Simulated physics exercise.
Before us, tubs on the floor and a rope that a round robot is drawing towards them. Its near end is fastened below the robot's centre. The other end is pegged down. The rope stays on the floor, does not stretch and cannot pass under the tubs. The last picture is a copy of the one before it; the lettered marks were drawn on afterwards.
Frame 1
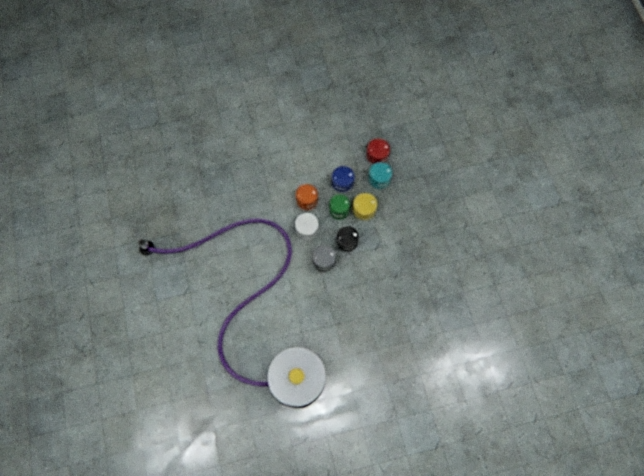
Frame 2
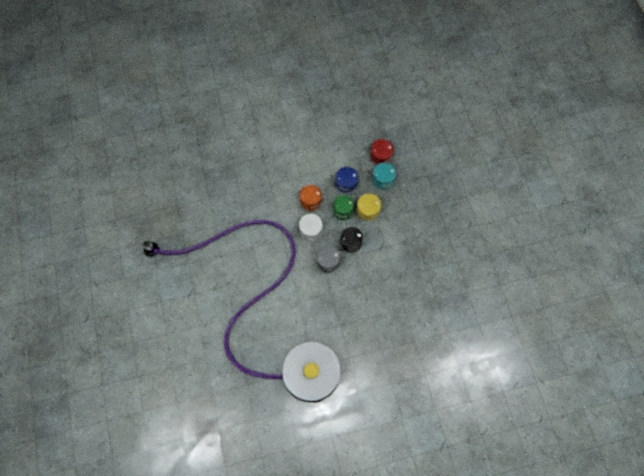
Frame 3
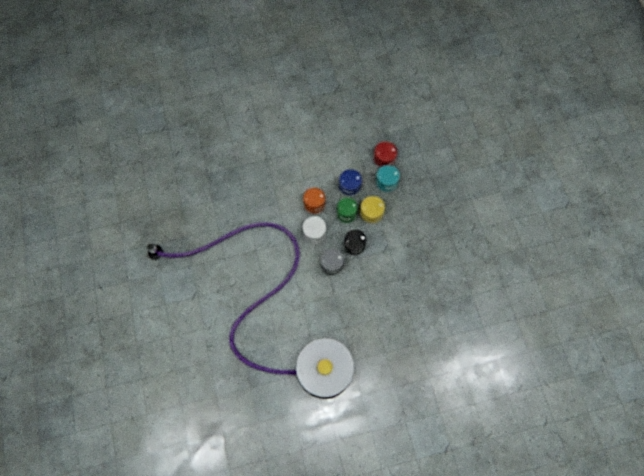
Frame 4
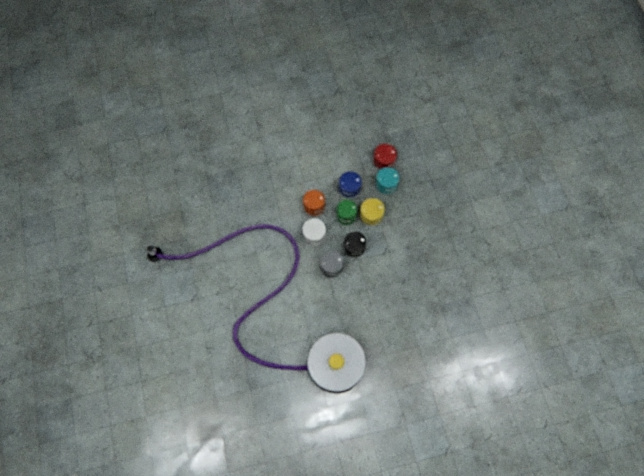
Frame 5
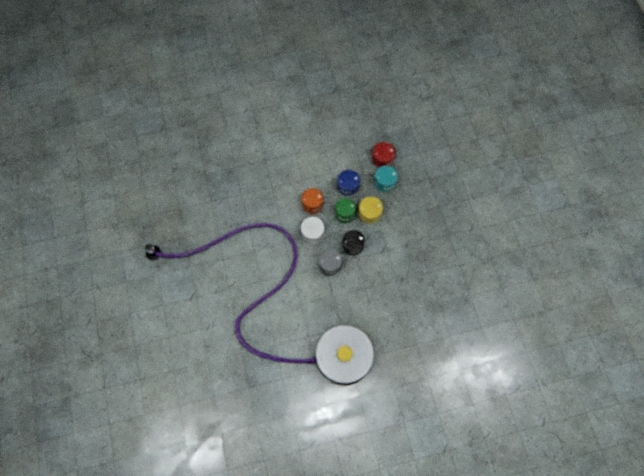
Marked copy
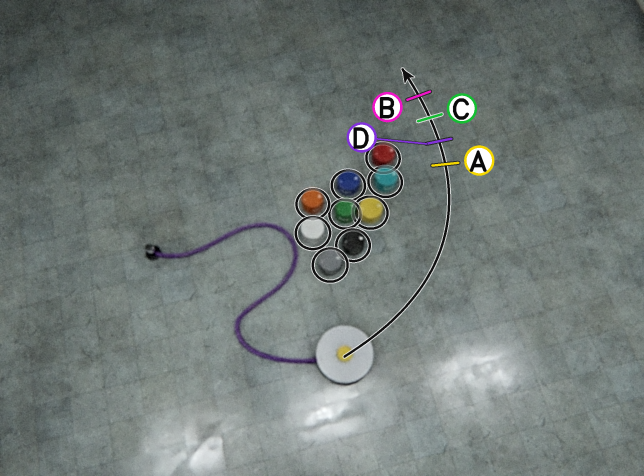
At first, a round white robot with a yellow centre sits below a cluster of colourful tubs, joined by a winding purple rope to a dark peg at left. It then glides a short way right and slightly upward, drawing the rope's lower bend along, while the tubs stay put.
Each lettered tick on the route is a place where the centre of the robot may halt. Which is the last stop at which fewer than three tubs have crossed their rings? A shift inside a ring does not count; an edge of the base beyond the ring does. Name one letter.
It can go as far as C.
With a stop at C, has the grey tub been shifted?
By then, yes.
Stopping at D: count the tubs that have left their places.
By then, none.
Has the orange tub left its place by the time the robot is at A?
By then, no.
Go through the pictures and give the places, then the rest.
In the first frame, blue tub (343, 179); yellow tub (365, 207); green tub (340, 207).
In the second frame, robot (312, 372); orange tub (311, 198).
In the third frame, robot (325, 368); white tub (315, 230).
In the fourth frame, robot (336, 363); peg (153, 252).
In the fifth frame, robot (345, 355); red tub (384, 155); blue tub (349, 183); yellow tub (371, 210).
On the marked copy, A at (445, 164); B at (419, 96); C at (430, 118); D at (439, 141); the route from (344, 357) via (449, 211) to (403, 69).
Taking C. A third of the way, robot (425, 282).
Two thirds of the way, robot (451, 188).
When it is over, robot (431, 113); black tub (349, 237); grey tub (327, 246); two over the rings.
As for the rest, A is within the limit but short; B has six over the rings; D is within the limit but short.
